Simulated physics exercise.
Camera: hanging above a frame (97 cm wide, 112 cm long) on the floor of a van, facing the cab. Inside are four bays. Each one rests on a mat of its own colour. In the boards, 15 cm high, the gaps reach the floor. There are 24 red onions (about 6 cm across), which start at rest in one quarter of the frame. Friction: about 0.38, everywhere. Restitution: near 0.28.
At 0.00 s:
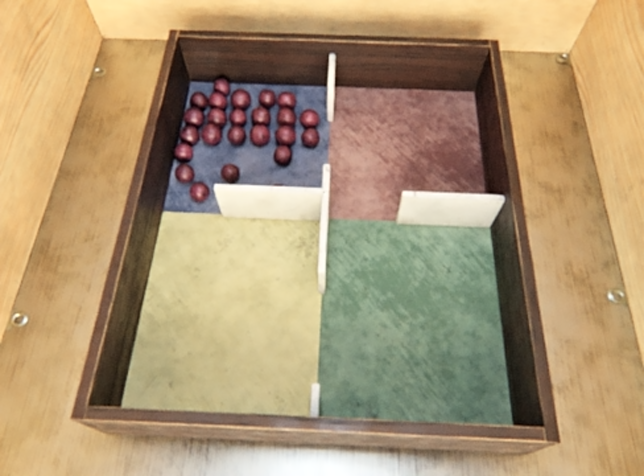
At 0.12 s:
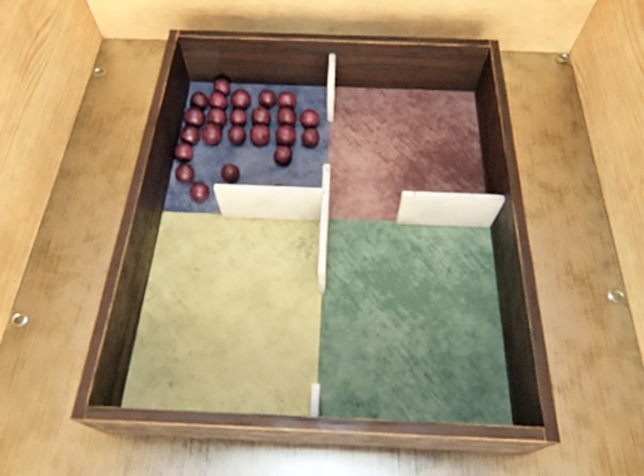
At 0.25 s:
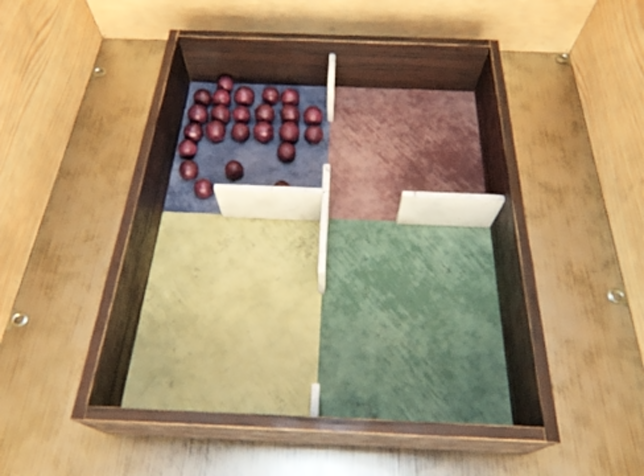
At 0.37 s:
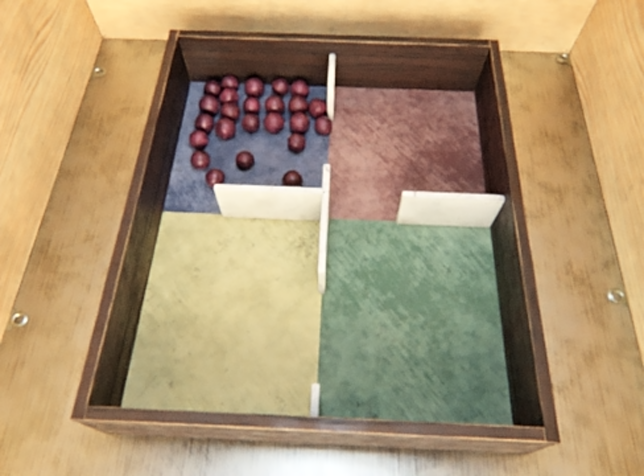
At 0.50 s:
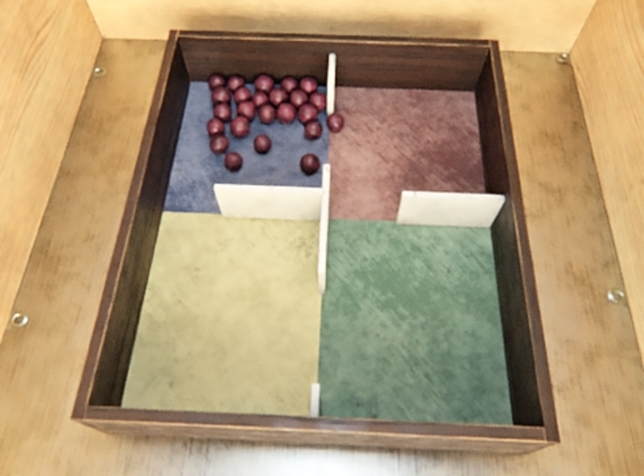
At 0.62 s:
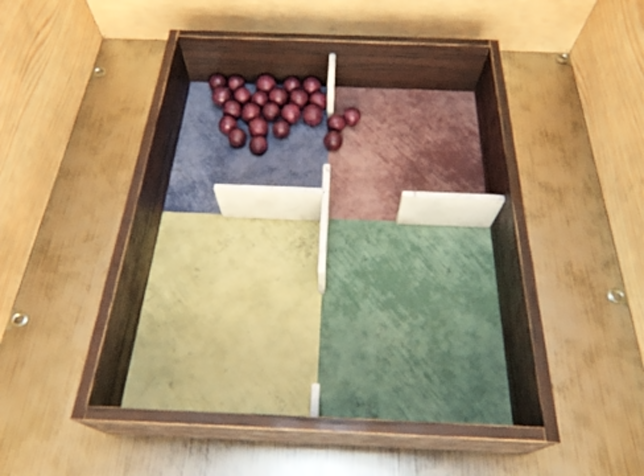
The clip opens on dark red balls resting in the blue quarter of a divided wooden tray. At first almost nothing moves; then they shift together rightward and toward the back, bunching against the back wall. Finally, a few pass through the gap into the red quarter, while most remain on blue.
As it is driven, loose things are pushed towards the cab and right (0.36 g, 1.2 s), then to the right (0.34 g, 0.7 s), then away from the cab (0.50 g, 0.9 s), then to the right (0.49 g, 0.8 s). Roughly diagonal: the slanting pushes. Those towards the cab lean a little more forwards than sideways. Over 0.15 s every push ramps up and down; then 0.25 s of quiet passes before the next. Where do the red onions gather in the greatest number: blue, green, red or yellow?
Go to the red bay and look there.
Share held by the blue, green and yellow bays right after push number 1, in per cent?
You'd see blue holding 80, green holding 0 and yellow holding 0 per cent.
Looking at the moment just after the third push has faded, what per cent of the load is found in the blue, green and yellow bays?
Blue 40, green 0, yellow 20 %.
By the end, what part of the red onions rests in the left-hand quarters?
About 30 per cent.
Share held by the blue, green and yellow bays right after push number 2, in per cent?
Reading then: Blue 70 %, green 0 %, yellow 0 %.
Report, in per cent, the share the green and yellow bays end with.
Shares: Green near 20, yellow near 10 percent.
After push 1 (1.44 s), 6 in the red bay and 18 in the blue bay.
After push 2 (2.39 s), 8 in the red bay and 16 in the blue bay.
After push 3 (3.54 s), 8 in the red bay, 10 in the blue bay, 1 in the green bay and 5 in the yellow bay.
After push 4 (4.59 s), 13 in the red bay, 5 in the blue bay, 4 in the green bay and 2 in the yellow bay.
Final count (at 5.44 s), 13 in the red bay, 5 in the blue bay, 4 in the green bay and 2 in the yellow bay.
